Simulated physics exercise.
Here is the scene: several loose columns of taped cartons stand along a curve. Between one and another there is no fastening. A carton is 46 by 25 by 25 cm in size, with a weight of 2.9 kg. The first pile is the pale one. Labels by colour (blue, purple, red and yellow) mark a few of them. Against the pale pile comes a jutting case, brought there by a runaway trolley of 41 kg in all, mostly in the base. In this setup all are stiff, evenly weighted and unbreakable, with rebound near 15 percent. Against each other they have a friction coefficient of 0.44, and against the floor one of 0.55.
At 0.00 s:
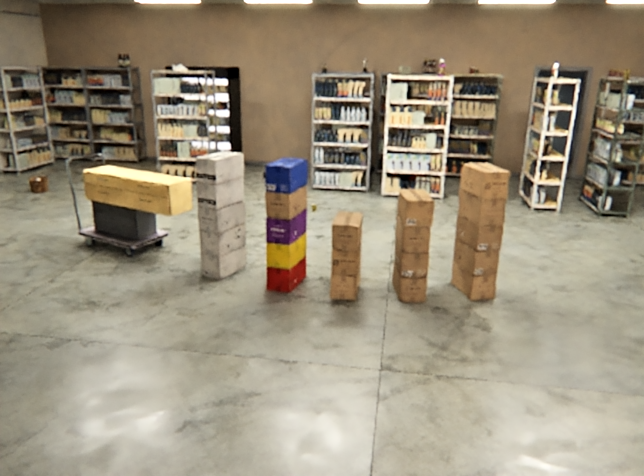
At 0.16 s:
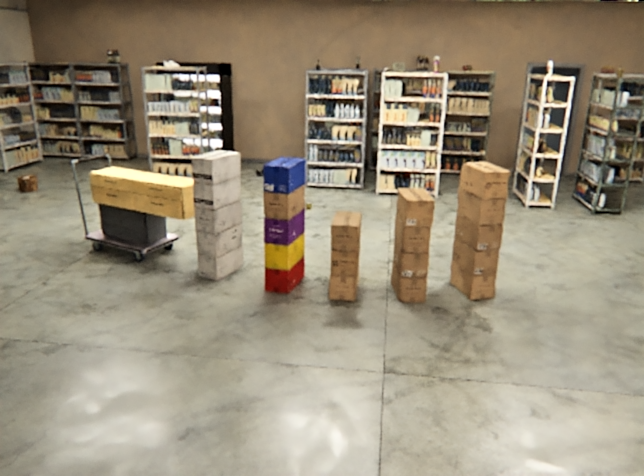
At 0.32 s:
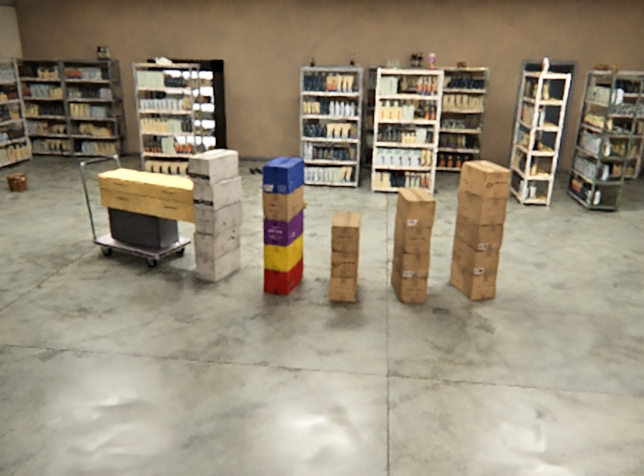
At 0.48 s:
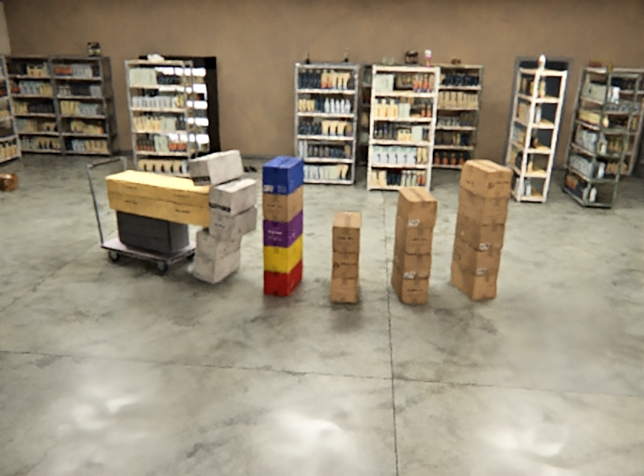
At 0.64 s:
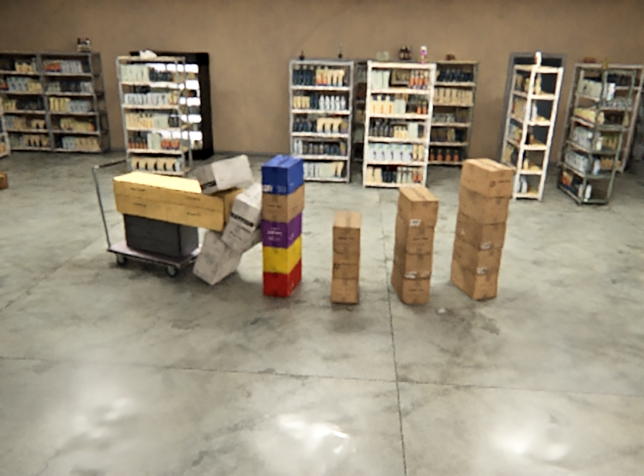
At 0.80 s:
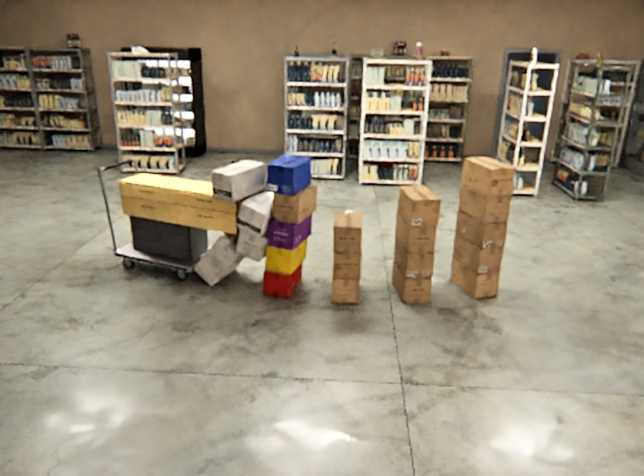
The clip opens on separate carton stacks in a warehouse as a trolley carrying a long yellow case rolls right toward the pale stack. The case pushes into the pale cartons, which lean and shift rightward against the multicoloured stack, nudging its blue and purple cartons slightly out of line.
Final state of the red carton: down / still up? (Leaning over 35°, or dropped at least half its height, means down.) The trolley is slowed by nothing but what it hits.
Not down.
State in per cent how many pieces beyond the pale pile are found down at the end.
I'd put it at roughly 95 per cent of them.
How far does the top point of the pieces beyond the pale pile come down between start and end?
About 65 cm lower.
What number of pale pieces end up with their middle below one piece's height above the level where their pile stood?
For the pale pieces, I get 2.
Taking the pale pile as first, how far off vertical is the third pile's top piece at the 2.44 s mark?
The top piece is tilted around 50°.
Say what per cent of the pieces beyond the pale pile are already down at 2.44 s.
By then 60 %.
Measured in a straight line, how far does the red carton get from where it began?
It ends some 5 cm from where it began.
Around 1.36 s, 5 of the pale pile down; 4 of the 17 other cartons down; red carton displaced 28 mm; yellow carton tipped 42°, 10 cm lower.
Around 2.44 s, 5 of the pale pile down; 10 of the 17 other cartons down; red carton displaced 28 mm; blue carton on its side.
Finally (3.6 s), 5 of the pale pile down; 16 of the 17 other cartons down; red carton displaced 28 mm; blue carton on its side; yellow carton on its side. Seen by the last camera, middles, red carton near (286, 276), blue carton near (502, 335).
